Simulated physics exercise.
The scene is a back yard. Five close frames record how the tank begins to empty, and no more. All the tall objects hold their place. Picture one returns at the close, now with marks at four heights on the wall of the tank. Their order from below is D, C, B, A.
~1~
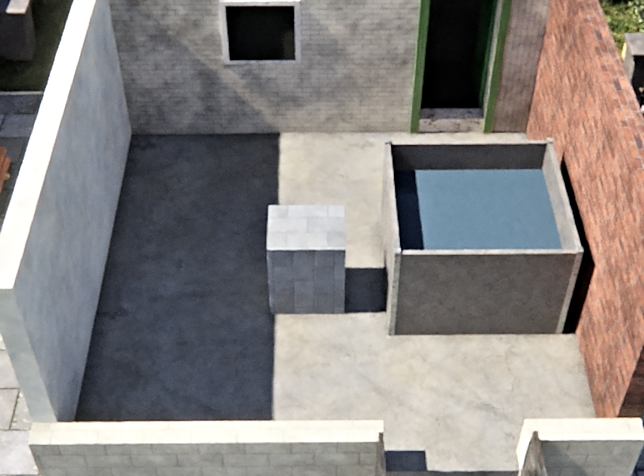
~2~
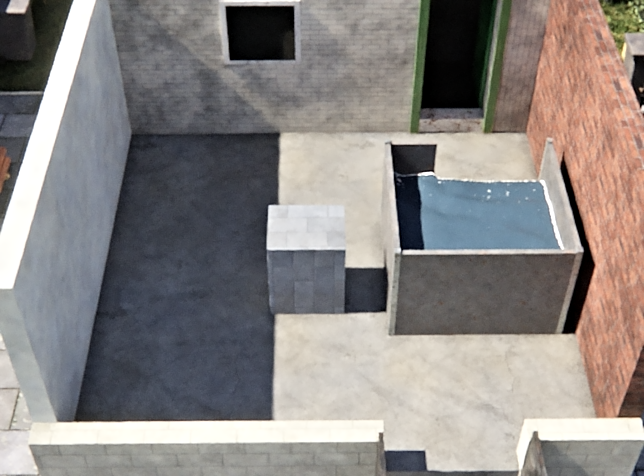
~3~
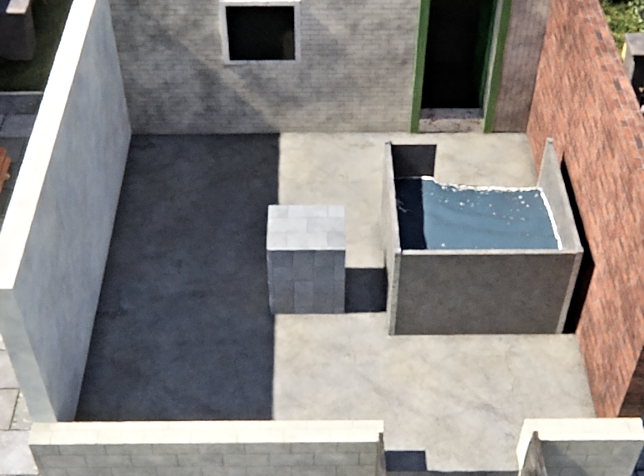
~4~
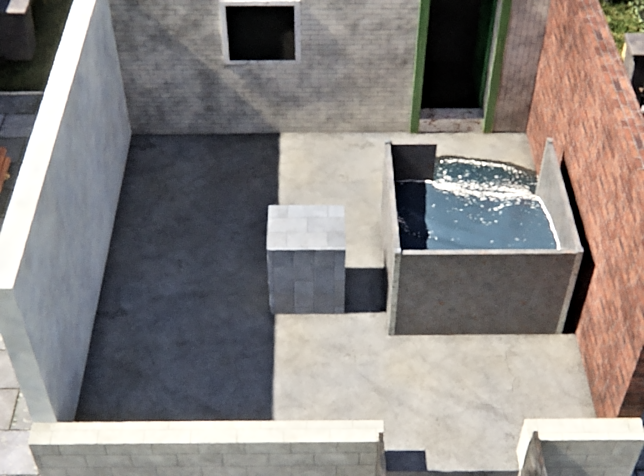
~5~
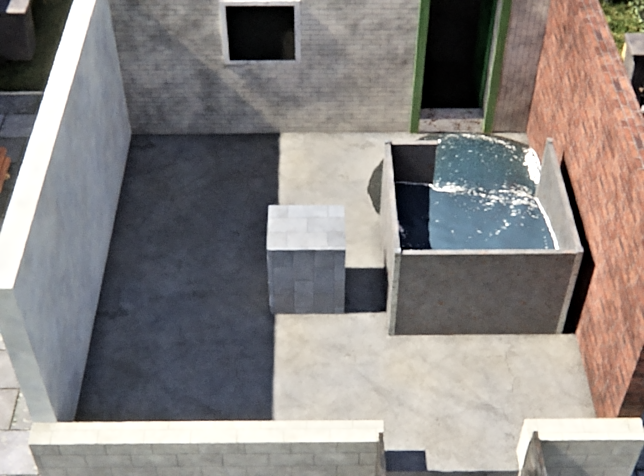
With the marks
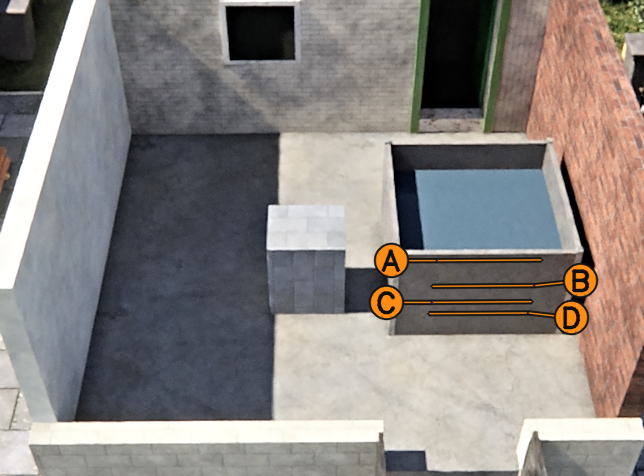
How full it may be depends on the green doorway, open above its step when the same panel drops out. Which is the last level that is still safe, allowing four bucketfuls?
It is D.
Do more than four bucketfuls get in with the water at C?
Yes.
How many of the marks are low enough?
One.
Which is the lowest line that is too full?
Line C.
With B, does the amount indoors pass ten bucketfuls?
Yes, it does.
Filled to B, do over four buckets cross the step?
Yes, that goes wrong.
In orange, A at (488, 260); B at (483, 285); C at (481, 302); D at (479, 313); from the bottom up D, C, B, A.
With A, dozens of bucketfuls pour in.
With B, dozens of bucketfuls pour in.
With C, about 10 bucketfuls get in.
With D, a splash gets over, under a bucket.
